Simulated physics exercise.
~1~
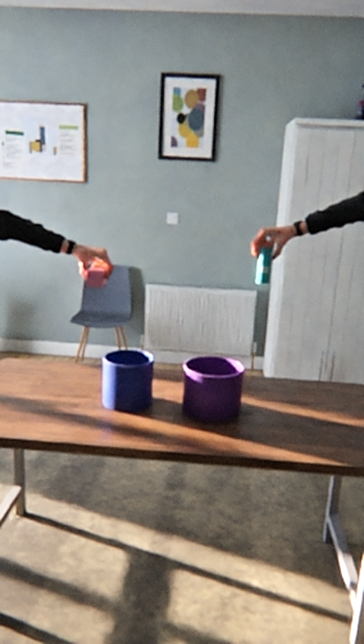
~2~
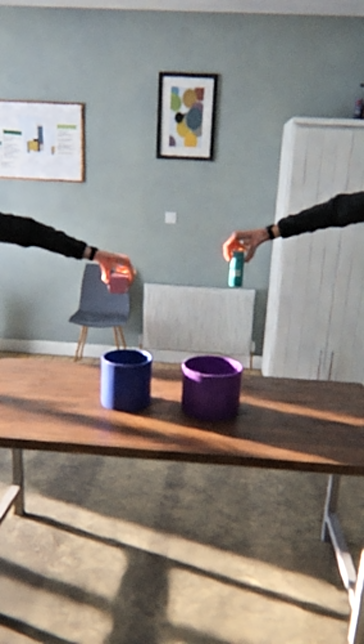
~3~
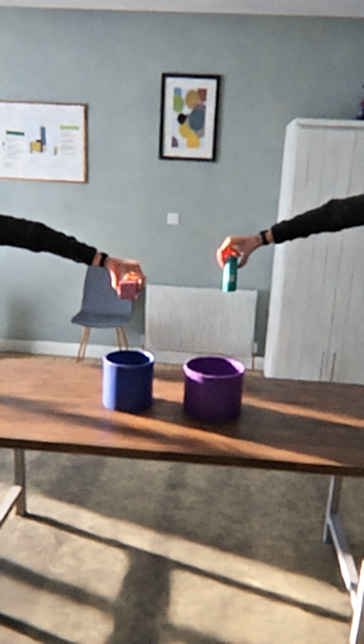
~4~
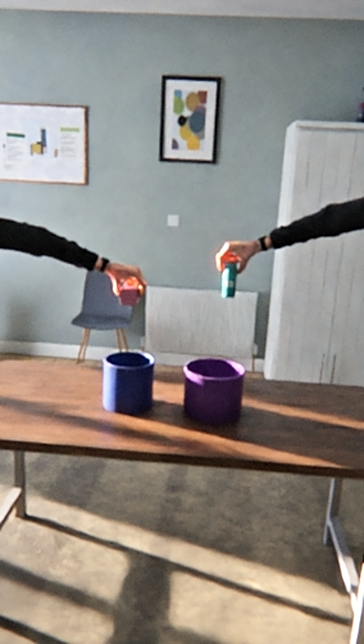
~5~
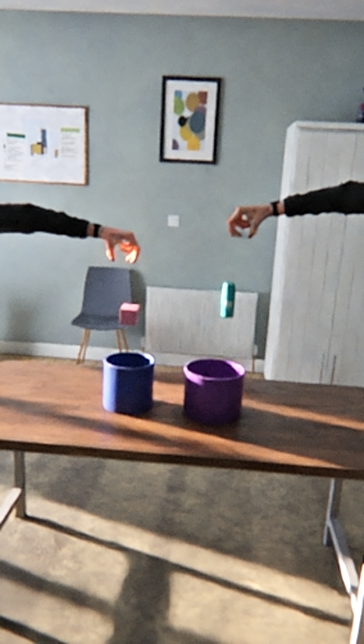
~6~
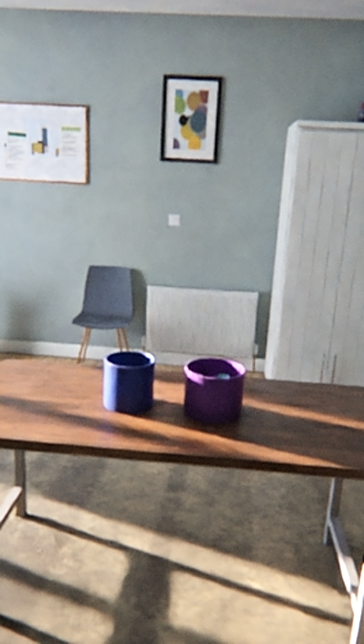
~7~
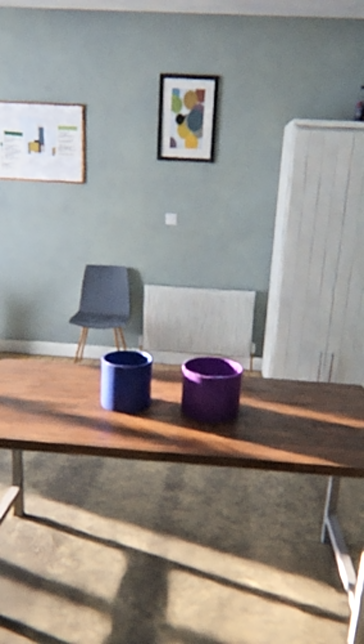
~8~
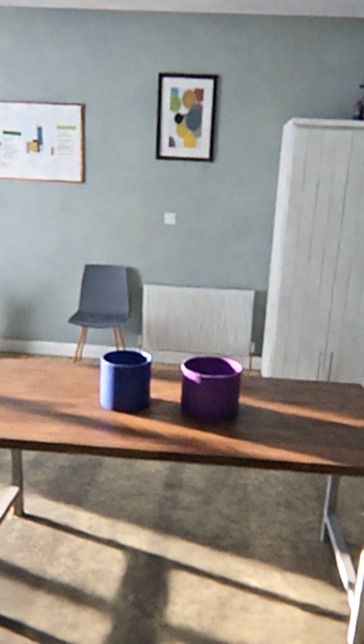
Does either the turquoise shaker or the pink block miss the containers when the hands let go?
No, neither one misses. The turquoise shaker drops into the purple bucket and the pink block drops into the blue bin.
